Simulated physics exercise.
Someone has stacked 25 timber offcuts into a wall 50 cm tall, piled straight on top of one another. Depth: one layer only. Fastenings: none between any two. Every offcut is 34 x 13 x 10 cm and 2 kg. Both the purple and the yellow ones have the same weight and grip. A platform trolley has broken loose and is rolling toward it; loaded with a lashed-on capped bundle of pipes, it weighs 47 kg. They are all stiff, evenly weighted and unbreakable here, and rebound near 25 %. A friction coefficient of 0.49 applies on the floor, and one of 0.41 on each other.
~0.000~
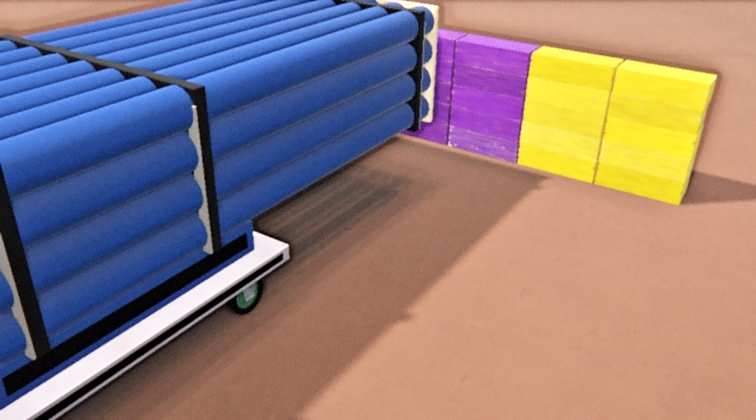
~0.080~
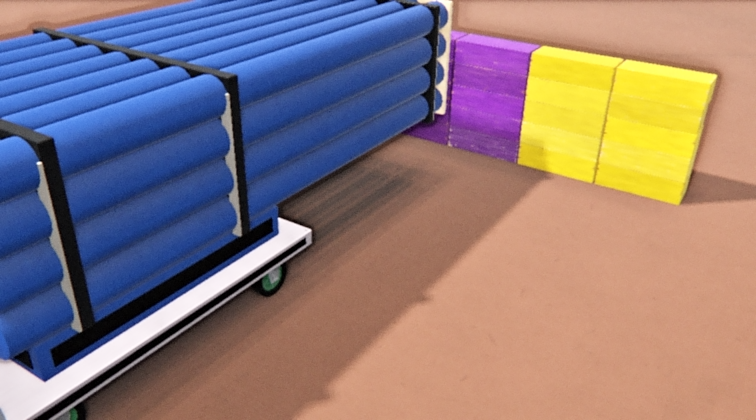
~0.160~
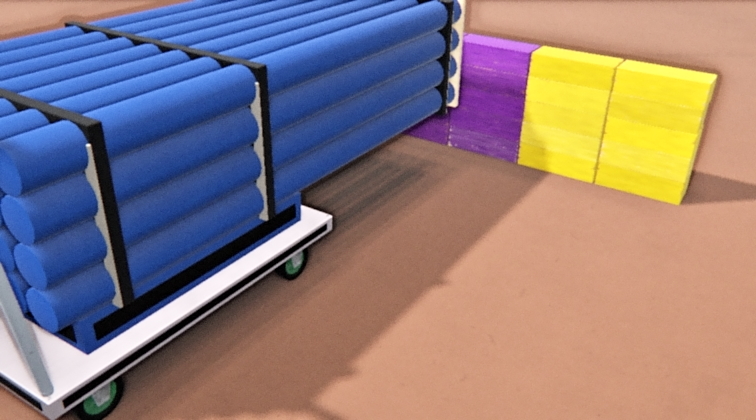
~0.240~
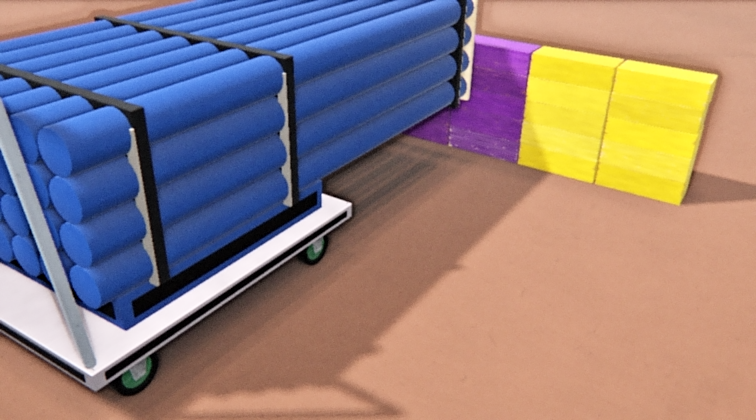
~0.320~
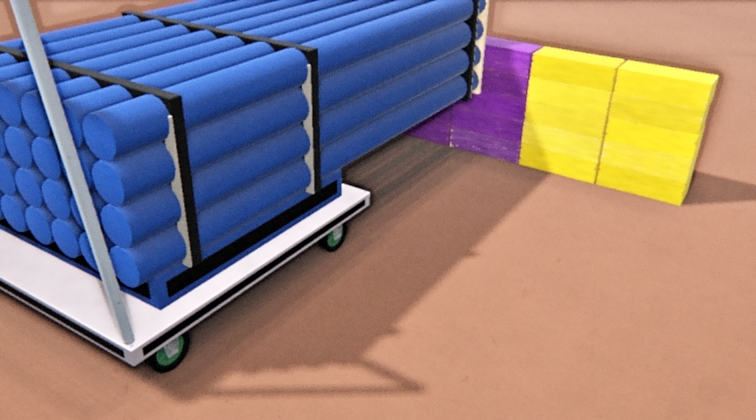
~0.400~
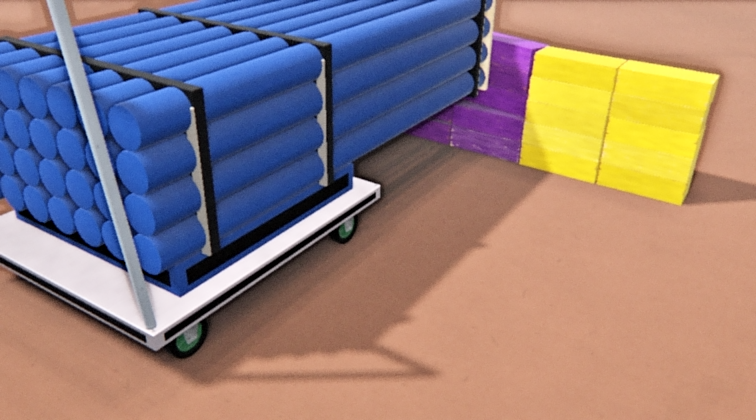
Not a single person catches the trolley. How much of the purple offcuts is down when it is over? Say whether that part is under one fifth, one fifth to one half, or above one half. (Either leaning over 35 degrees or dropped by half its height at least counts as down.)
Damage: Heavy, above a half down.
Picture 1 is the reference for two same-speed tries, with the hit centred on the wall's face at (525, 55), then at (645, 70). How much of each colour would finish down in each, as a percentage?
You'd get yellow at 40 followed by 50, and purple at 70 followed by 0 percent.
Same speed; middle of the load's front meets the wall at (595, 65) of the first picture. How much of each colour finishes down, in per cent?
Then yellow ends 40 per cent down and purple 30 per cent.
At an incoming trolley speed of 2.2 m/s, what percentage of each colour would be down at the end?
Share down, in per cent: Yellow 30, purple 80.
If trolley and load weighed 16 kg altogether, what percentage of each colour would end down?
Result: Yellow 30, purple 80 %.
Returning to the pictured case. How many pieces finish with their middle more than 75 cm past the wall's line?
Roughly 0 of them.
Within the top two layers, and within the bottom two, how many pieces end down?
From above 6, from below 2.
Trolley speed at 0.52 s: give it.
About 0.8 m/s.
By 0.52 s, load 17 cm past the wall's line, still rolling; 3 of the 10 purple offcuts down (5 of 25 in all colours); top purple offcut tilted 39°, 6 cm lower; top yellow offcut tilted 35°, 6 cm lower.
By 0.72 s, load 32 cm past the wall's line, still rolling; 6 of the 10 purple offcuts down (10 of 25 in all colours); top purple offcut on its side; top yellow offcut on its side.
When it is over (1.6 s), load 89 cm past the wall's line, still rolling; 7 of the 10 purple offcuts down (11 of 25 in all colours); top purple offcut on its side; top yellow offcut upside down. That is 70 per cent. In pixels of the last frame, middles, top purple offcut near (476, 91), top yellow offcut near (432, 75).
